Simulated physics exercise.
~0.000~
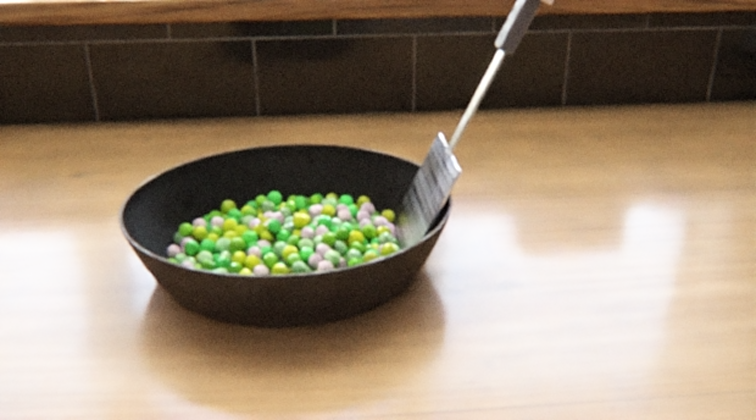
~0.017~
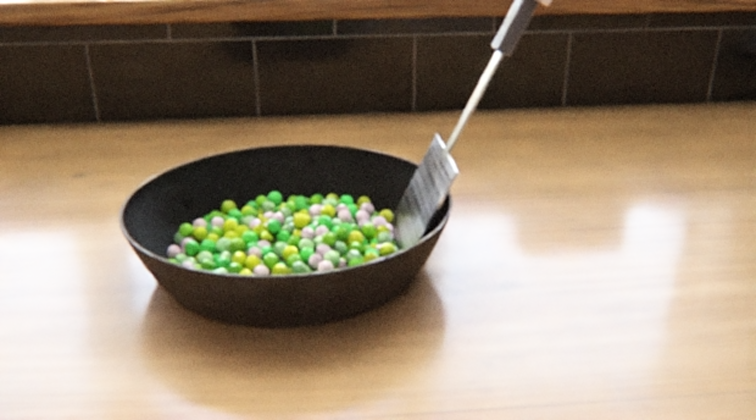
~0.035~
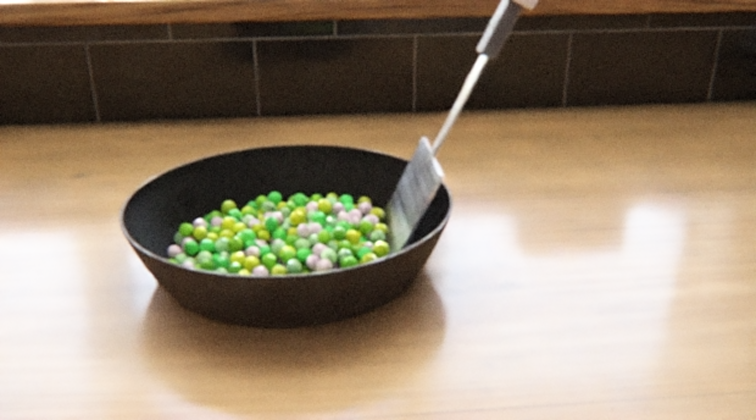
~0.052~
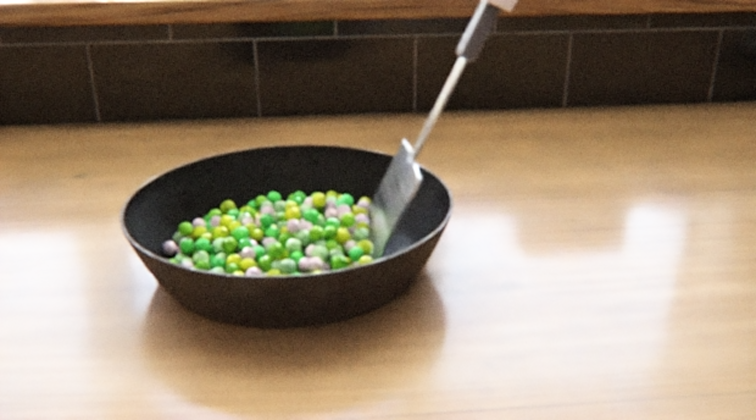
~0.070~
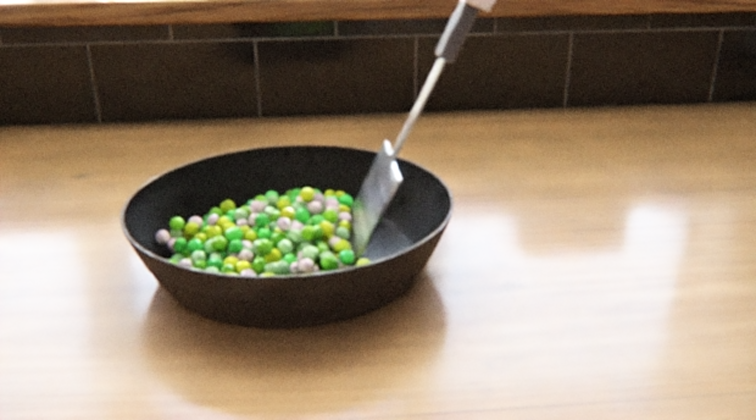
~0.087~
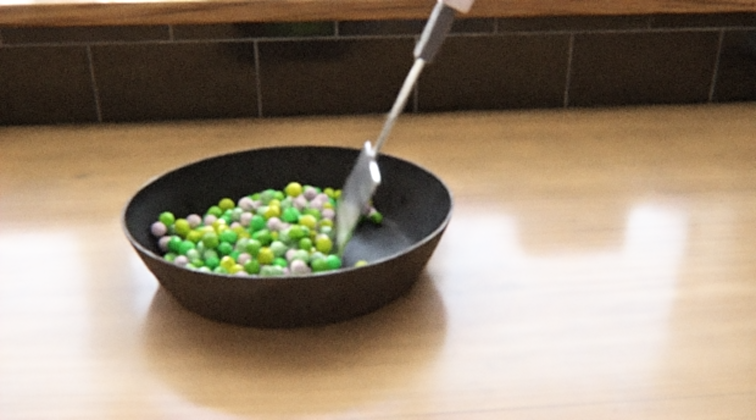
A black frying pan sits on a glossy light wooden counter, seen from slightly above, with a row of dark tiles behind it. Inside lies a heap of small round sweets in green, yellow and pale pink, and a grey-handled metal paddle slants in at the right side. The paddle starts almost still, then sweeps left, pushing the sweets leftward and baring the pan's right side, while the camera stays fixed.
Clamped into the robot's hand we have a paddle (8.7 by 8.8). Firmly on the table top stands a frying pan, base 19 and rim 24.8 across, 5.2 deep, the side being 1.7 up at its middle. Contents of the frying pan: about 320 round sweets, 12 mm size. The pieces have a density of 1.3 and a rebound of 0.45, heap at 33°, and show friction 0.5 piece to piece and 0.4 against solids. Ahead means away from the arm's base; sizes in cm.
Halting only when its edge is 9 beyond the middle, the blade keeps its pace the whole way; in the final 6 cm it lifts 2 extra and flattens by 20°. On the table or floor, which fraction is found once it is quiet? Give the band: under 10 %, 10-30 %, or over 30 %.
Band: 10-30 %.
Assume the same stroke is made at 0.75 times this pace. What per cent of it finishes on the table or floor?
Around 15 percent would finish on the table or floor.
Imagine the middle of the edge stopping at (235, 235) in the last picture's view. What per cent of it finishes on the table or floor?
The share ending on the table or floor is about 0 per cent.
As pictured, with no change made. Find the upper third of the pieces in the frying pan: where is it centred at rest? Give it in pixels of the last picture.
Roughly at (177, 234).
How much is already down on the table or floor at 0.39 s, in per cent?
My estimate is roughly 5 %.
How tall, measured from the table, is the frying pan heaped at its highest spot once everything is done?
Near 5.5 centimetres high.
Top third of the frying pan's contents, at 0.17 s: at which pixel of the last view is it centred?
I'd say close to (208, 219).
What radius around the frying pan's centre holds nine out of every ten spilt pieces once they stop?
Radial distance: Approx. 30 cm.
After 0.13 s, sloping 64°, highest piece 5 above the table; 317 in the frying pan.
After 0.17 s, sloping 57°, highest piece 6 above the table; 317 in the frying pan.
After 0.39 s, sloping 44°, highest piece 11 above the table; 259 in the frying pan, 20 on the table or floor, 38 on the blade or in flight.
After 1.44 s, sloping 44°, highest piece 5 above the table; 256 in the frying pan, 61 on the table or floor.
In the end, 256 in the frying pan, 61 on the table or floor. That is 19 % on the table or floor.
